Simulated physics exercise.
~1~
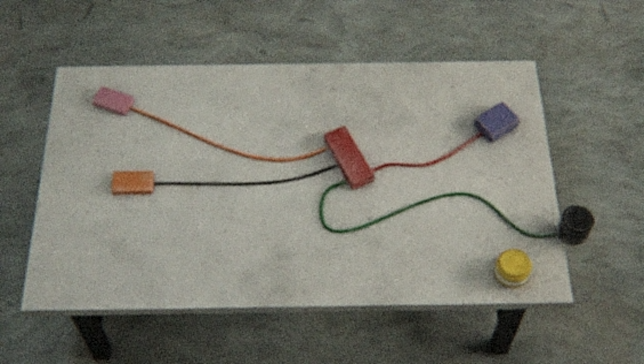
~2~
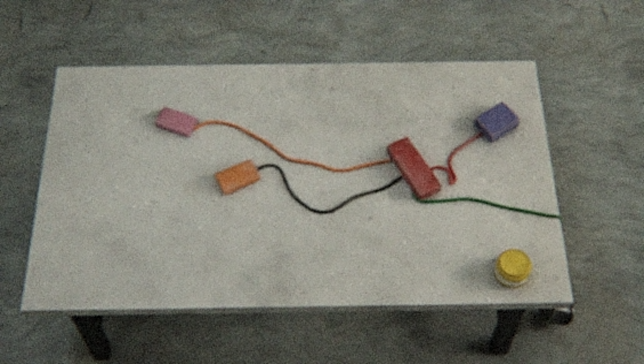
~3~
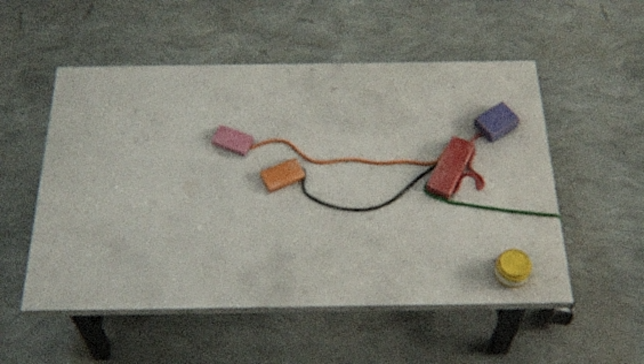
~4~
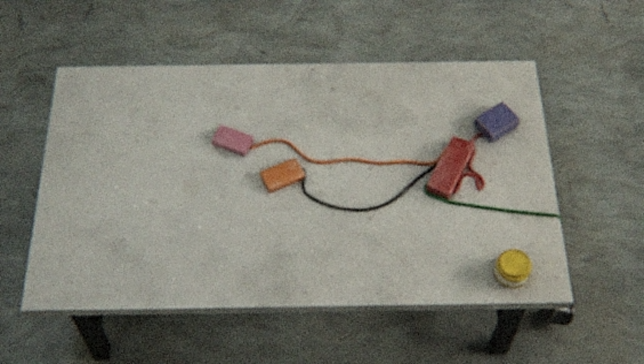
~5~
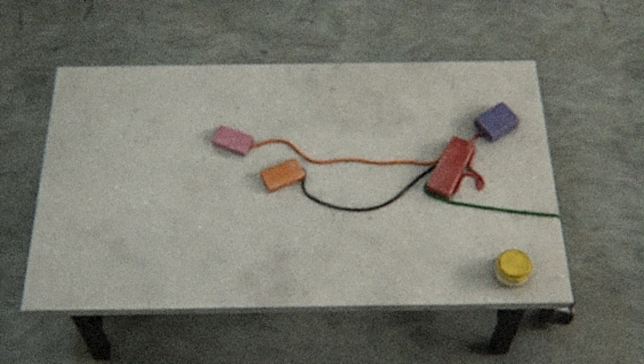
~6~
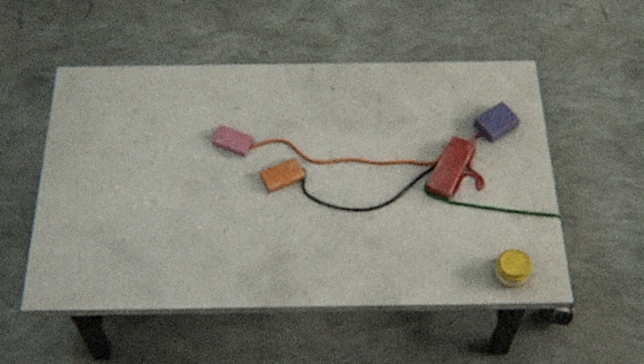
A black speaker drops off the table, and the tethered blocks slide right and stop.
